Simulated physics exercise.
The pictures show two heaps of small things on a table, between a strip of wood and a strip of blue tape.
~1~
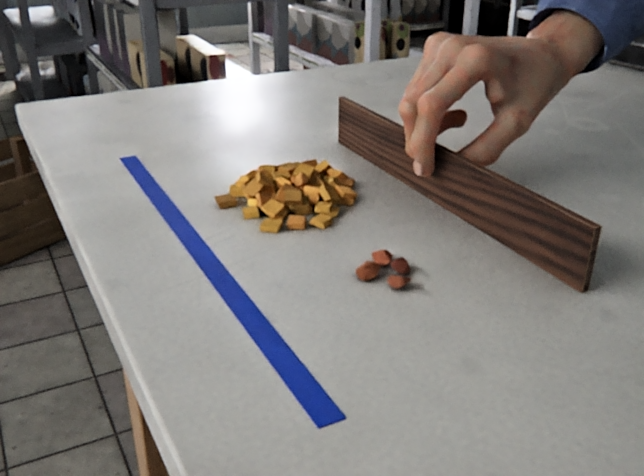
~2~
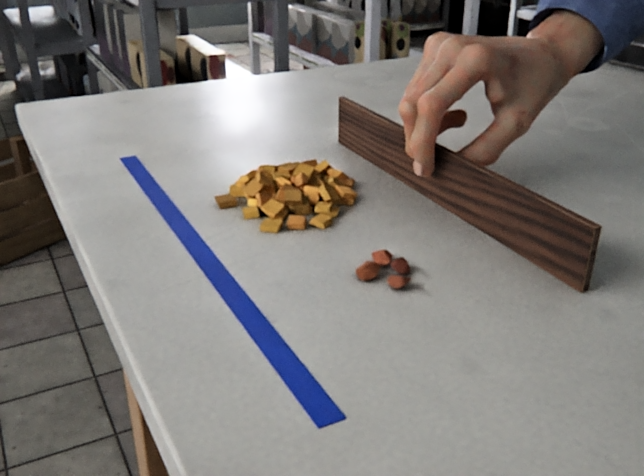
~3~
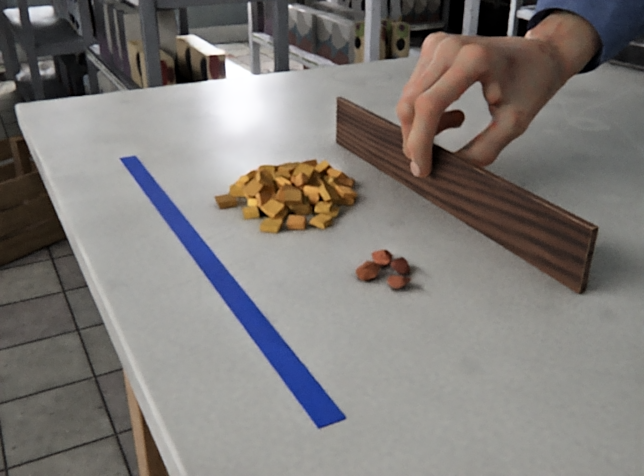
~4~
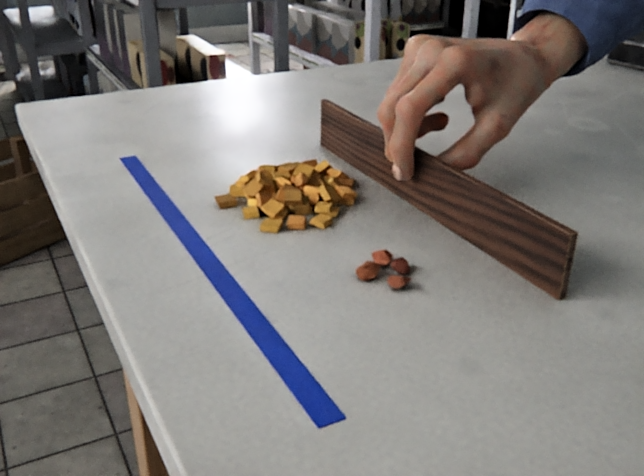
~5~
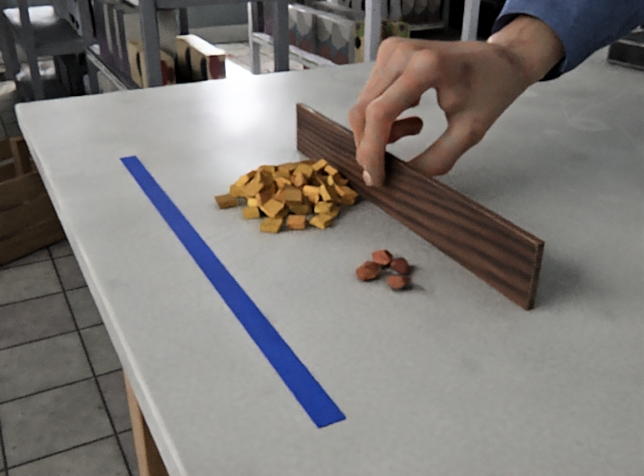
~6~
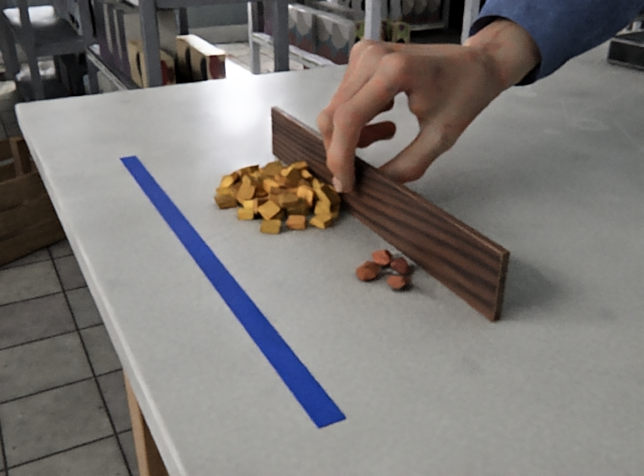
A hand in a blue sleeve holds a dark wooden strip upright on a pale grey tabletop, seen from above at an angle by a still camera. Between it and a diagonal strip of blue tape near the left edge lie a heap of yellow, squarish pieces and, nearer, a few reddish-brown bits. After resting briefly, the hand slides the strip leftward, reaching and starting to shift the yellow heap.
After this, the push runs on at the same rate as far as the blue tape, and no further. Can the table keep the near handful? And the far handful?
Here the near handful remains up there, and the far handful partly drops off.
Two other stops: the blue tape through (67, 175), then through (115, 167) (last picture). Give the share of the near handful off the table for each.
The first gives 100 %, the second 0 %.
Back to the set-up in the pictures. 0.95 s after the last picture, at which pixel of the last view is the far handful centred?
Near (127, 222).
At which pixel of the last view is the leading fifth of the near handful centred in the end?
Around (221, 315).
Then, 0.33 s later than the last frame, strip of wood still moving, near (271, 178); near handful all on the table, its front near (297, 289); far handful all on the table, its front near (156, 216).
Then, 0.67 s later than the last frame, strip of wood stopped at the blue tape; near handful all on the table, its front near (196, 316); far handful all on the table, its front near (65, 248).
Then, 0.95 s later than the last frame, strip of wood stopped at the blue tape; near handful all on the table, its front near (196, 316); far handful about a tenth over the edge.
When it is over, strip of wood stopped at the blue tape; near handful all on the table, its front near (196, 316); far handful about a tenth over the edge.
